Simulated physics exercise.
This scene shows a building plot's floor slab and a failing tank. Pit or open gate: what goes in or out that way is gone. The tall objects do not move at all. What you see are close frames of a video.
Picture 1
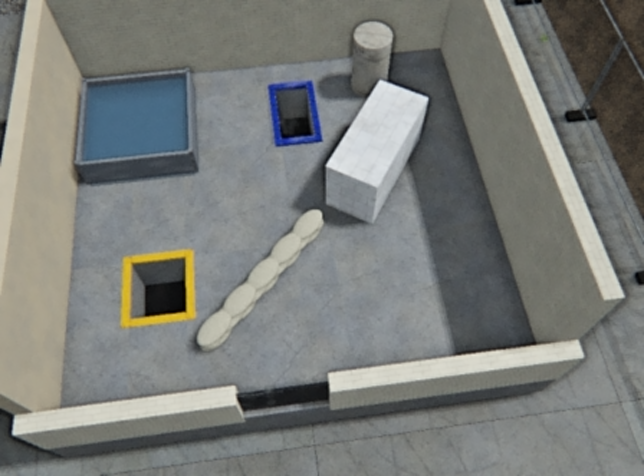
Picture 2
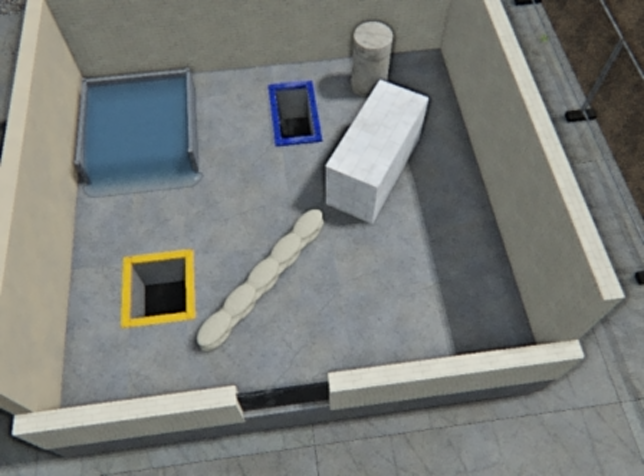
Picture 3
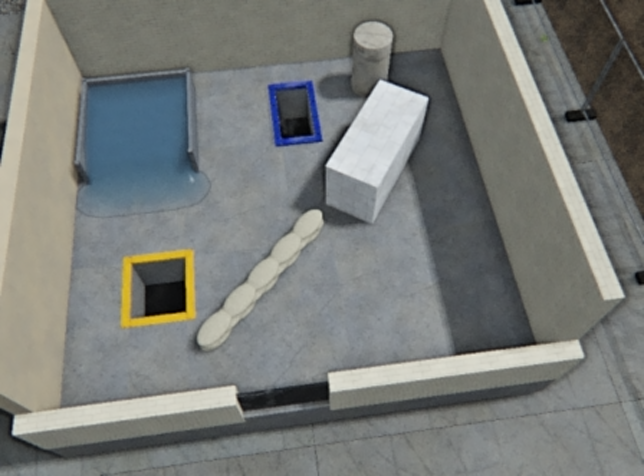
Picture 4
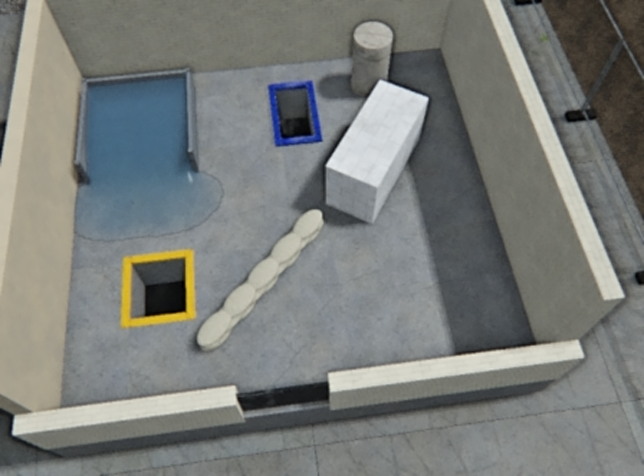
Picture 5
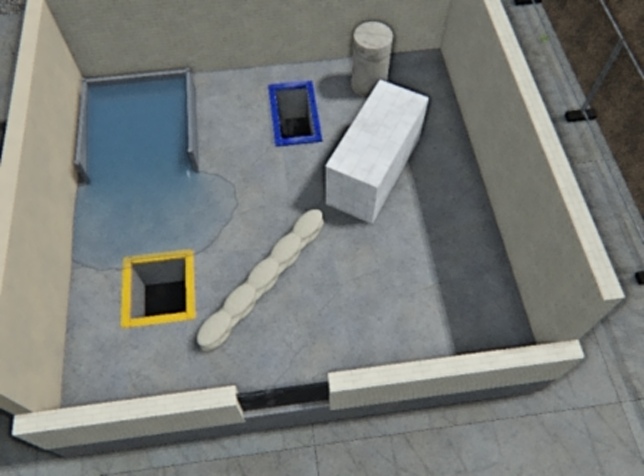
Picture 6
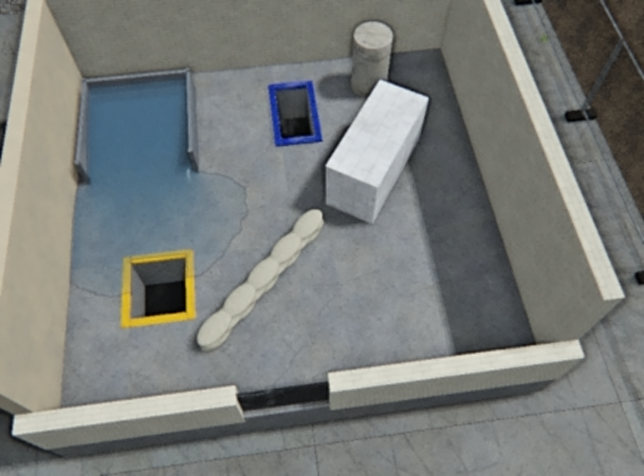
A walled concrete floor slab, seen from a fixed view high above, has a blue water tank at the upper left and a gap in the front wall. A yellow-edged pit lies below the tank, a blue-edged pit right of it, with a pale lumpy barrier, white block and grey cylinder standing still. The tank's near side opens and water spreads forward, reaching and passing around the yellow-edged pit.
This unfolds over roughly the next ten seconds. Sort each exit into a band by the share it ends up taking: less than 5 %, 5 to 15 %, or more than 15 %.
Bands: Gate: Less than 5 %; yellow pit: More than 15 %; blue pit: Less than 5 %.
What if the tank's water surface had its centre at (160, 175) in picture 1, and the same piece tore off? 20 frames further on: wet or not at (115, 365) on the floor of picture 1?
At that place it stays submerged.
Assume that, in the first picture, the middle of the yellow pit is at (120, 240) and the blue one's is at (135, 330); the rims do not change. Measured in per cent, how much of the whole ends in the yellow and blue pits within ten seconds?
Yellow: 60 %; blue: 8 %.
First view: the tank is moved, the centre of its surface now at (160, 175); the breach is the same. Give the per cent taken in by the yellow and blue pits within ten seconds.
I'd guess yellow takes near 70 % and blue near 0 %.
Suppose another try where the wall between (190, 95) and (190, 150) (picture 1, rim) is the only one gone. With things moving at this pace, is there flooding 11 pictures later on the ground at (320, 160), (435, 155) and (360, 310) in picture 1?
Point 1: Inundated; point 2: Unwetted; point 3: Unwetted.
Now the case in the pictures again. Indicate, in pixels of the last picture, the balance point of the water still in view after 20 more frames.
I'd say around (154, 267).
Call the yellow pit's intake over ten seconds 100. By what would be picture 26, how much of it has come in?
Around 50 in a hundred.
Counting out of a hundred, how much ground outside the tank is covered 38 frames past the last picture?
Near 55 in a hundred.
A moment on, water covers 20 % of the floor; the gate 0 %, the yellow pit 8 %, the blue pit 0 %.
Next, water covers 25 % of the floor; the gate 0 %, the yellow pit 18 %, the blue pit 0 %.
Then, water covers 35 % of the floor; the gate 0 %, the yellow pit 27 %, the blue pit 0 %.
Later, water covers 55 % of the floor; the gate 0 %, the yellow pit 41 %, the blue pit 0 %.
In the end, water covers 70 % of the floor; the gate 0 %, the yellow pit 53 %, the blue pit 0 %.
